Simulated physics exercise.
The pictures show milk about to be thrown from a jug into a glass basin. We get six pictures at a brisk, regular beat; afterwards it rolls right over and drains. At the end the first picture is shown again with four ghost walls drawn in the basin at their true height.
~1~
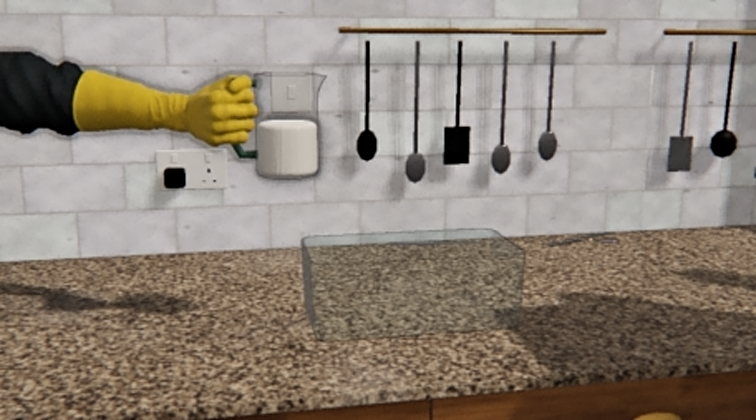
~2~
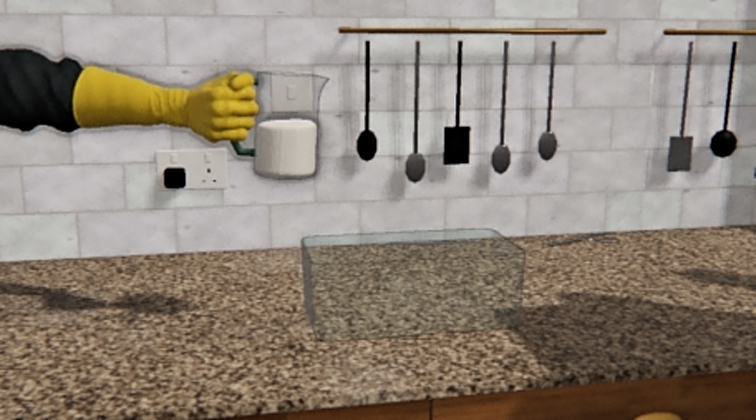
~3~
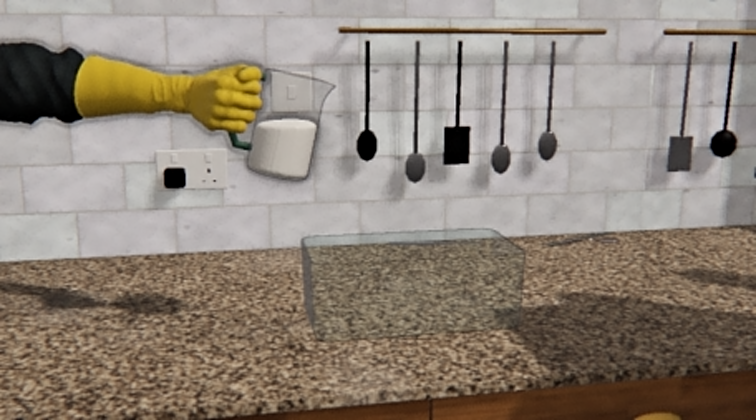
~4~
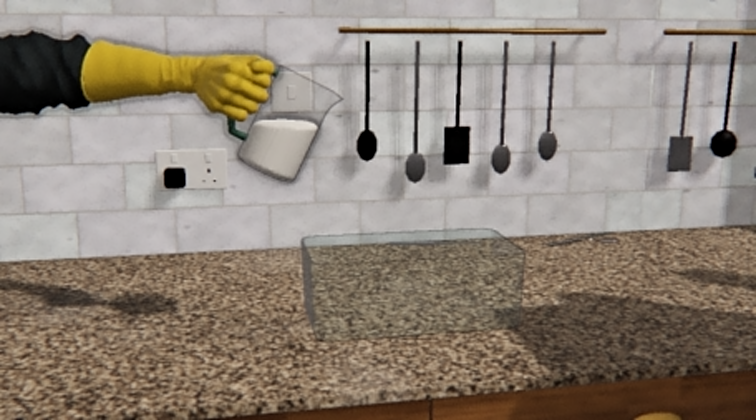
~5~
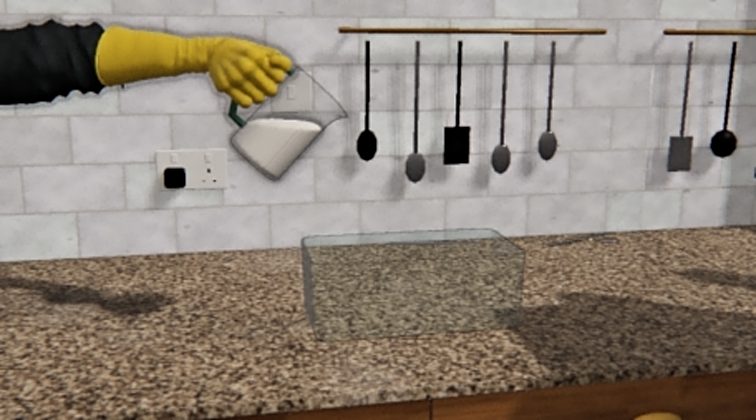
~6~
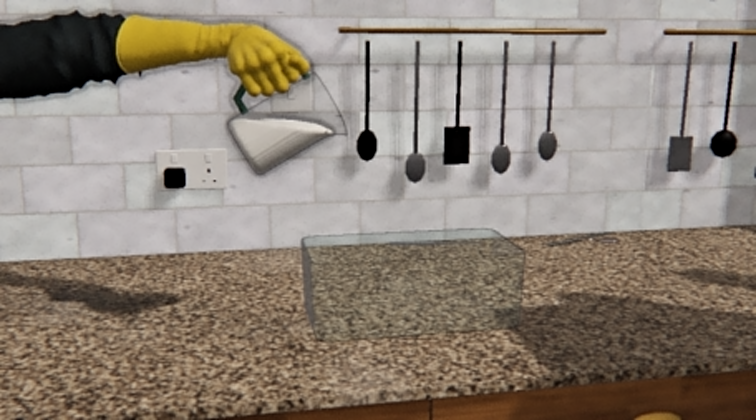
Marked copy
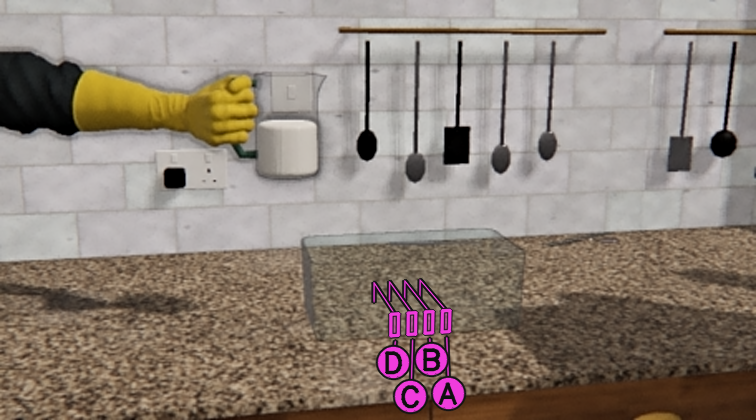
The clip opens on a yellow-gloved hand holding an upright jug of milk above and left of an empty glass basin on a speckled counter. The hand tilts the jug rightward, slightly at first, then steeply, as the milk slides toward the lip but stays inside.
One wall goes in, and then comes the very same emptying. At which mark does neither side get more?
Go for C.
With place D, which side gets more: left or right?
The right side.
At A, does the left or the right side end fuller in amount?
The left side.
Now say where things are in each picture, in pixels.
Upright, lip at (326, 76); basin from (314, 341) to (519, 326); nothing has left yet, in the first picture.
Tipped about 3°, lip at (328, 78); nothing has left yet, in the second picture.
Tipped about 13°, lip at (335, 85); nothing has left yet, in the third picture.
Tipped about 27°, lip at (343, 98); nothing has left yet, in the fourth picture.
Tipped about 43°, lip at (347, 116); nothing has left yet, in the fifth picture.
Tipped about 61°, lip at (347, 134); nothing has left yet, in the sixth picture.
In magenta, A at (446, 337); B at (429, 338); C at (412, 339); D at (395, 341).
Choosing A, about 84 % ends left of the wall and 9 % right of it; 7 % is lost outside.
Choosing B, about 84 % ends left of the wall and 9 % right of it; 7 % is lost outside.
Choosing C, about 49 % ends left of the wall and 47 % right of it; 4 % is lost outside.
Choosing D, about 12 % ends left of the wall and 85 % right of it; 4 % is lost outside.
